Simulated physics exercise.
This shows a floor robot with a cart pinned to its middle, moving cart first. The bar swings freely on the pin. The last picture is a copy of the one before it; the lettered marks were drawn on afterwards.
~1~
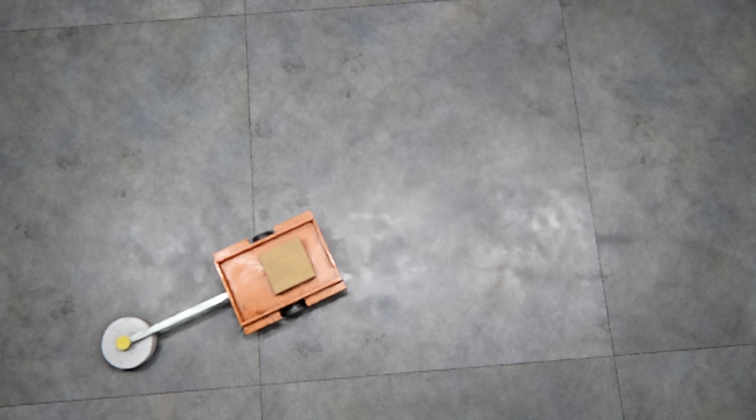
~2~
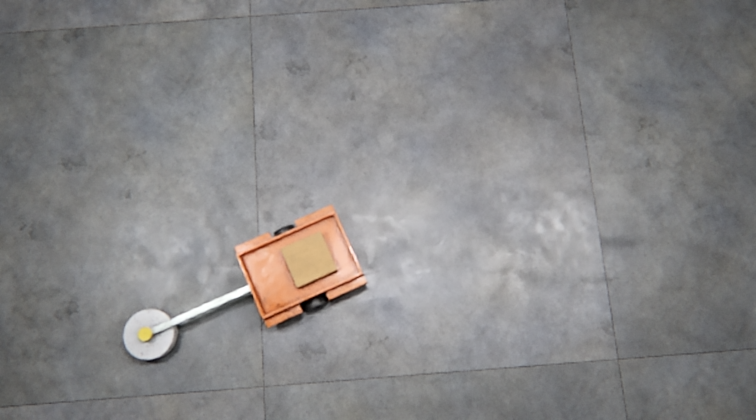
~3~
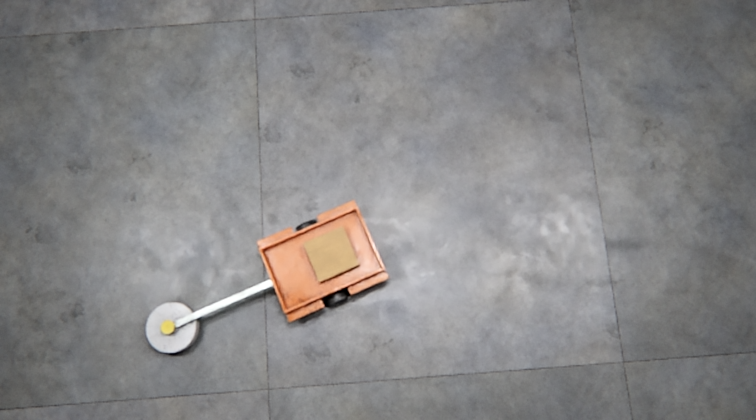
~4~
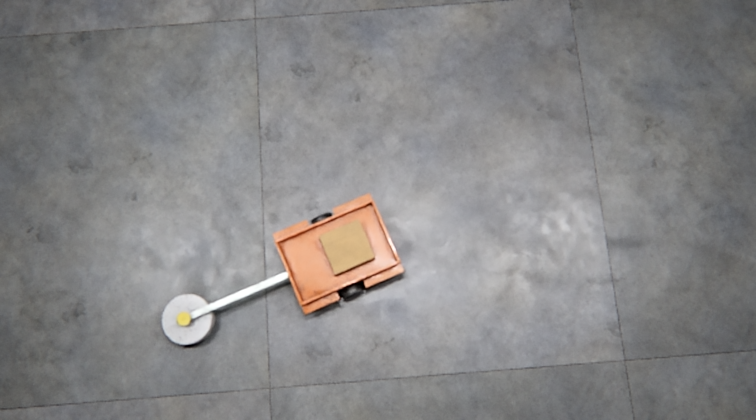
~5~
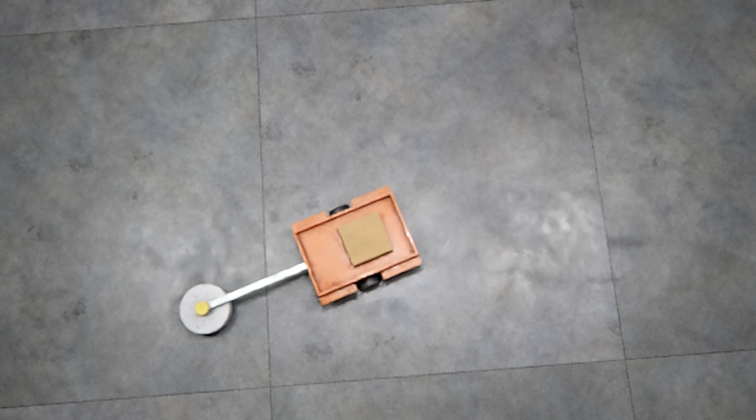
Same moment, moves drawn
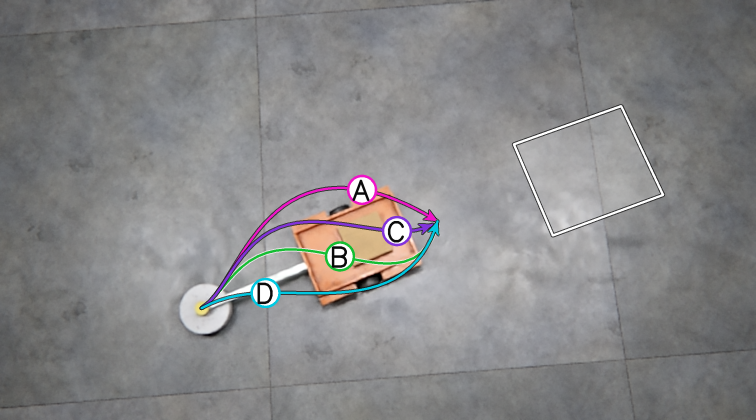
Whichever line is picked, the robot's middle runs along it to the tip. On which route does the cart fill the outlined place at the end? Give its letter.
Route B.
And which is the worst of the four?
The widest miss is A.
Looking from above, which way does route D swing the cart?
On that route, anticlockwise.
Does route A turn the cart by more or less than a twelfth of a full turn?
More.
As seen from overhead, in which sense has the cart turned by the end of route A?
It turns clockwise.
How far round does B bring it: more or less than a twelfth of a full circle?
It turns less than that.
On the marked copy, A from (202, 308) via (300, 197) to (438, 221); B from (202, 308) via (322, 253) to (438, 221); C from (202, 308) via (297, 223) to (433, 225); D from (202, 308) via (331, 293) to (438, 221); the bay at (588, 169).
Following B. Soon after the start, robot (281, 252), cart (440, 222).
Later, robot (377, 265), cart (525, 198).
In the end, robot (437, 224), cart (587, 168); the cart stands in the bay.
As for the rest, A leaves the cart at (591, 288), out of the bay; C leaves the cart at (601, 230), out of the bay; D leaves the cart at (531, 100), out of the bay.
